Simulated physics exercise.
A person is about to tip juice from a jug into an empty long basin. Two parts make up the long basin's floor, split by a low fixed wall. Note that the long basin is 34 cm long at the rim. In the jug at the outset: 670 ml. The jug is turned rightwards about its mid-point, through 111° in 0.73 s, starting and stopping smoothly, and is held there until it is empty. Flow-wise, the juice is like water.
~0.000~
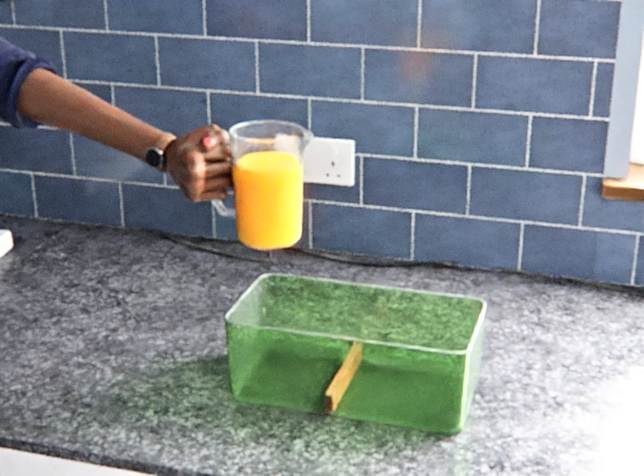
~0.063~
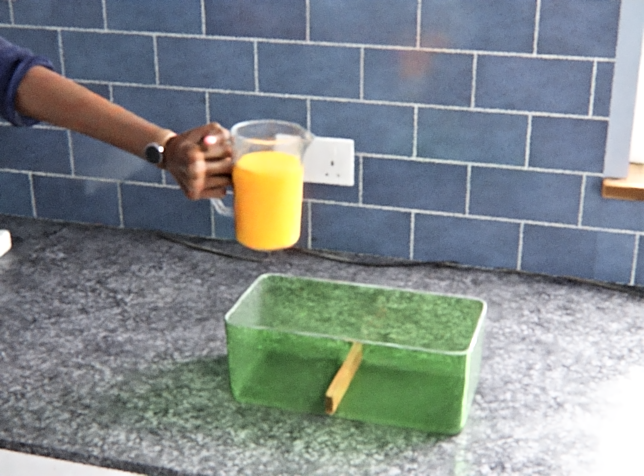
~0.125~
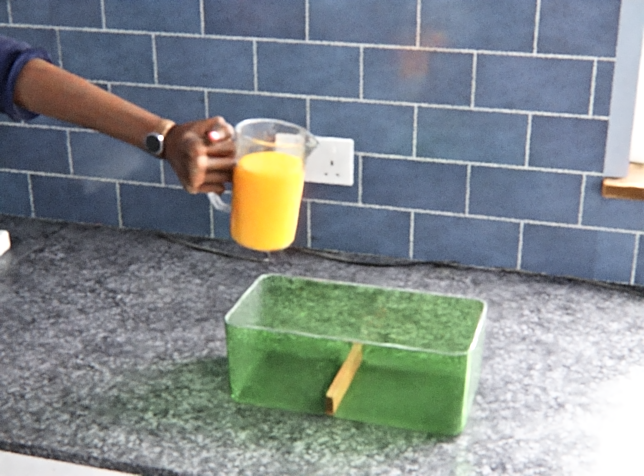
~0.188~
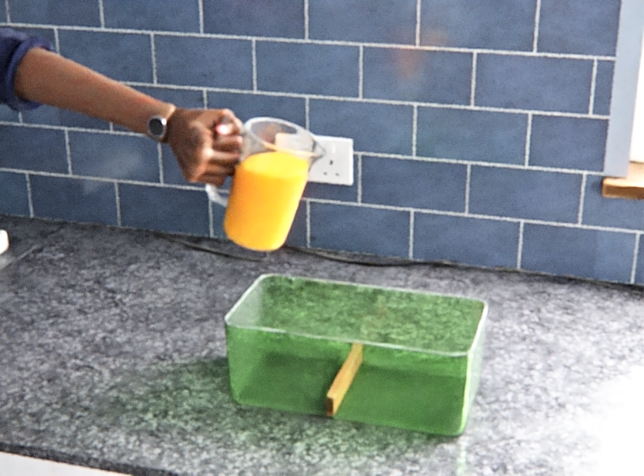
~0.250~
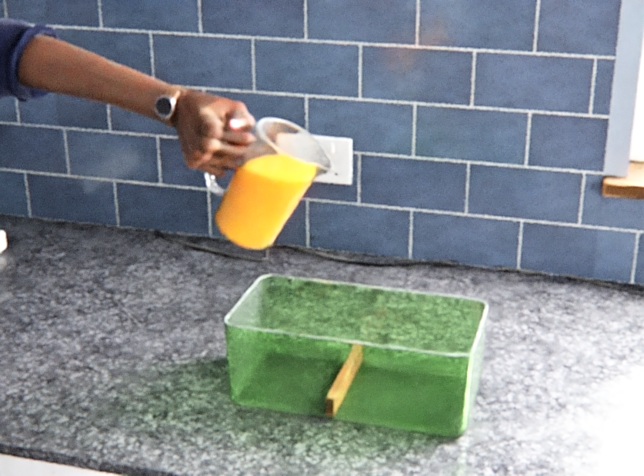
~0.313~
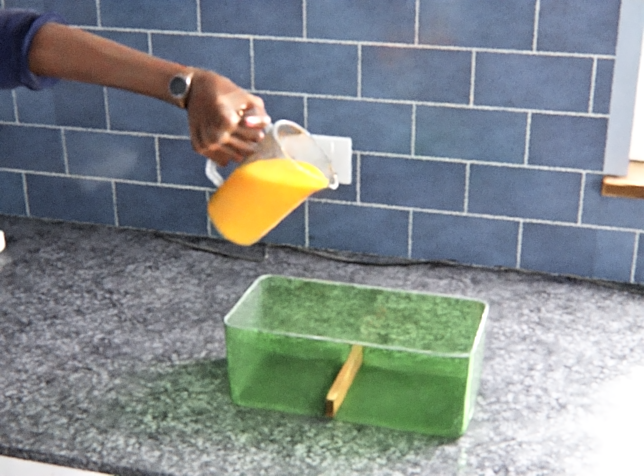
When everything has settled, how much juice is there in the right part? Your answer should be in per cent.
86 out of 100.
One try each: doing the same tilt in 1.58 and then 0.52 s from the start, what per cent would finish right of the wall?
Around 90 per cent first, around 85 per cent next.
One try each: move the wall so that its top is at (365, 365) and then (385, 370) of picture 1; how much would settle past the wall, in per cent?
First try about 80 %, second try about 20 %.
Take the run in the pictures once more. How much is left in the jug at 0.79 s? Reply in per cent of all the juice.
I reckon near 18 per cent still sits there.
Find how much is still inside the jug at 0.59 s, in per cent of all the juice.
Fraction remaining: Approx. 68 per cent.
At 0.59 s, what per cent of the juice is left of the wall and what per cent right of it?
Lab note: Left near 0 %, right near 8.
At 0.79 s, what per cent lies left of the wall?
I'd put it near 2 percent.
By 0.59 s the tilt is 101° and 69 per cent is still to pour, 0 is left of the wall and 8 right of it.
By 0.79 s the tilt is 111° and 18 per cent is still to pour, 2 is left of the wall and 57 right of it.
By 1.00 s the tilt is 111° and 2 per cent is still to pour, 8 is left of the wall and 84 right of it.
By 1.23 s the tilt is 111° and 0 per cent is still to pour, 11 is left of the wall and 87 right of it.
At rest 12 per cent lies left of the wall, 86 right of it and 3 outside.
